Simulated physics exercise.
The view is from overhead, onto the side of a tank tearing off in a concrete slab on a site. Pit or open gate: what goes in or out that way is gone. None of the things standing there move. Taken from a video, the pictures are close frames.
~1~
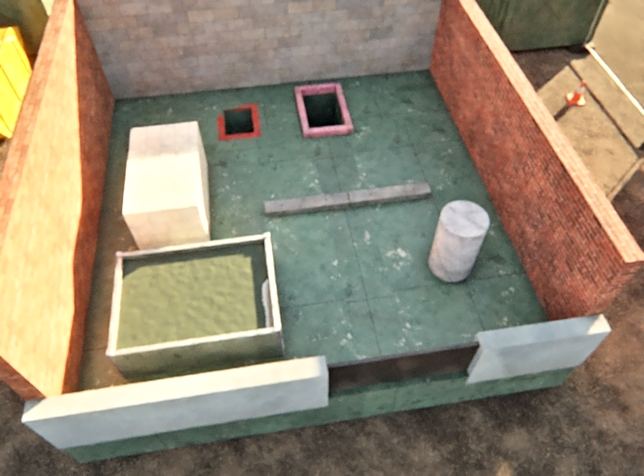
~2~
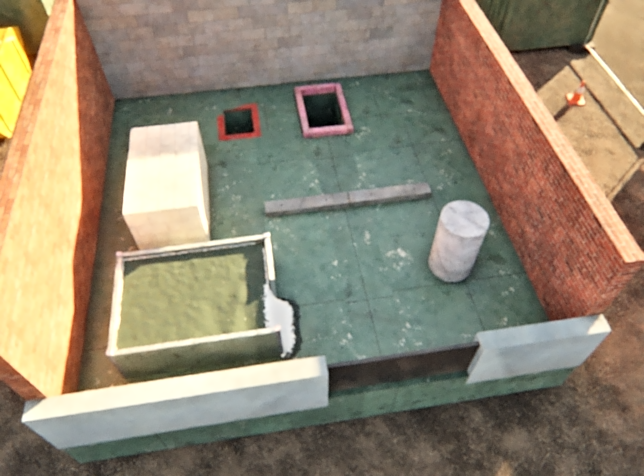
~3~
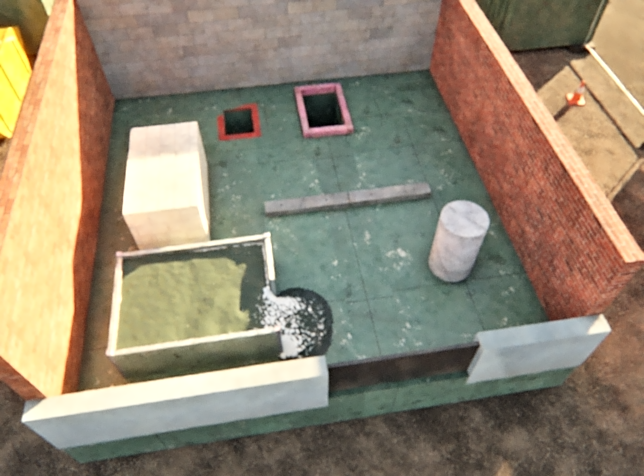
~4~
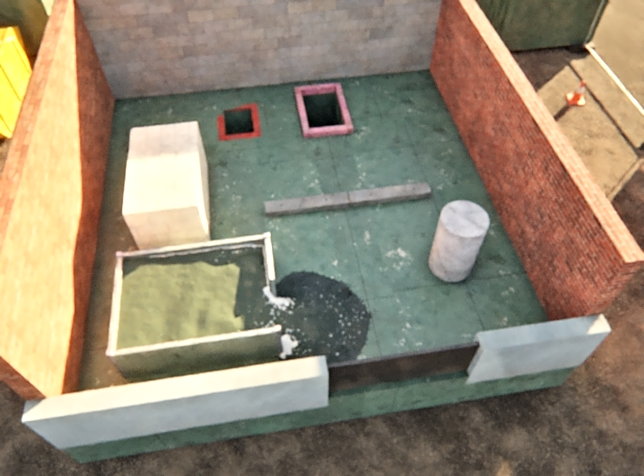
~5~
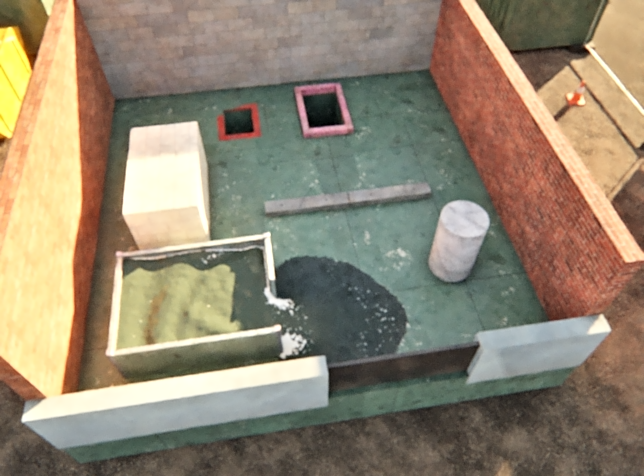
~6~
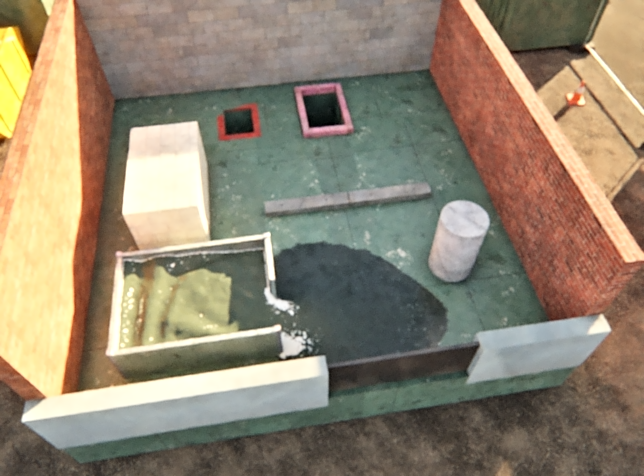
At first, greenish water sits still in a rectangular tank beside a pale block on a walled concrete slab. Then the tank's right side opens and white, foaming water pours out onto the floor. A dark, rounded puddle spreads rightward, nearing the pale cylinder and front opening, as the tank's water churns.
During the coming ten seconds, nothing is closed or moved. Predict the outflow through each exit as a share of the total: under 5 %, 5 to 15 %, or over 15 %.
As I see it, I'd say the gate drains very little - not reaching five per cent, I'd say the pink pit drains very little - not reaching five per cent, I'd say the red pit drains very little - not reaching five per cent.
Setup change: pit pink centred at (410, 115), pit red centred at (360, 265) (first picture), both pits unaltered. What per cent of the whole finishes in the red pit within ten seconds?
Note: Red pit, 20 percent.
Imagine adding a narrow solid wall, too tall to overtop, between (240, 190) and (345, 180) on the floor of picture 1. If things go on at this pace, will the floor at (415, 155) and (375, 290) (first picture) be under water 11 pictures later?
Log, in order: Unreached / waterlogged.
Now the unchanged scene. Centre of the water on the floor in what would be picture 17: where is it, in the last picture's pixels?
Around pixel (309, 313).
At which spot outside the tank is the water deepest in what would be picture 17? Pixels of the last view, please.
My finger goes to (538, 323).
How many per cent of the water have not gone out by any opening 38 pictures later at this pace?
Close to 100 %.
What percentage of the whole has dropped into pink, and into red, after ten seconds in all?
Approximate shares: 0 per cent and 2 per cent.
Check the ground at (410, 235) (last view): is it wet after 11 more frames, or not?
Soaked.
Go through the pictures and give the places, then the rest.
Still water in the tank at (196, 293), in the first picture.
Water pours out at (275, 321) and has run to (288, 352), in the second picture.
Water pours out at (275, 322) and has run to (325, 312), in the third picture.
Water pours out at (275, 322) and has run to (362, 325), in the fourth picture.
Water pours out at (275, 321) and has run to (401, 324), in the fifth picture.
Water pours out at (275, 321) and has run to (440, 326), in the sixth picture.
A moment on, water covers 20 % of the floor; the gate 0 %, the pink pit 0 %, the red pit 0 %.
Next, water covers 25 % of the floor; the gate 0 %, the pink pit 0 %, the red pit 0 %.
Then, water covers 35 % of the floor; the gate 0 %, the pink pit 0 %, the red pit 0 %.
Later, water covers 55 % of the floor; the gate 0 %, the pink pit 0 %, the red pit 0 %.
In the end, water covers 70 % of the floor; the gate 0 %, the pink pit 0 %, the red pit 1 %.
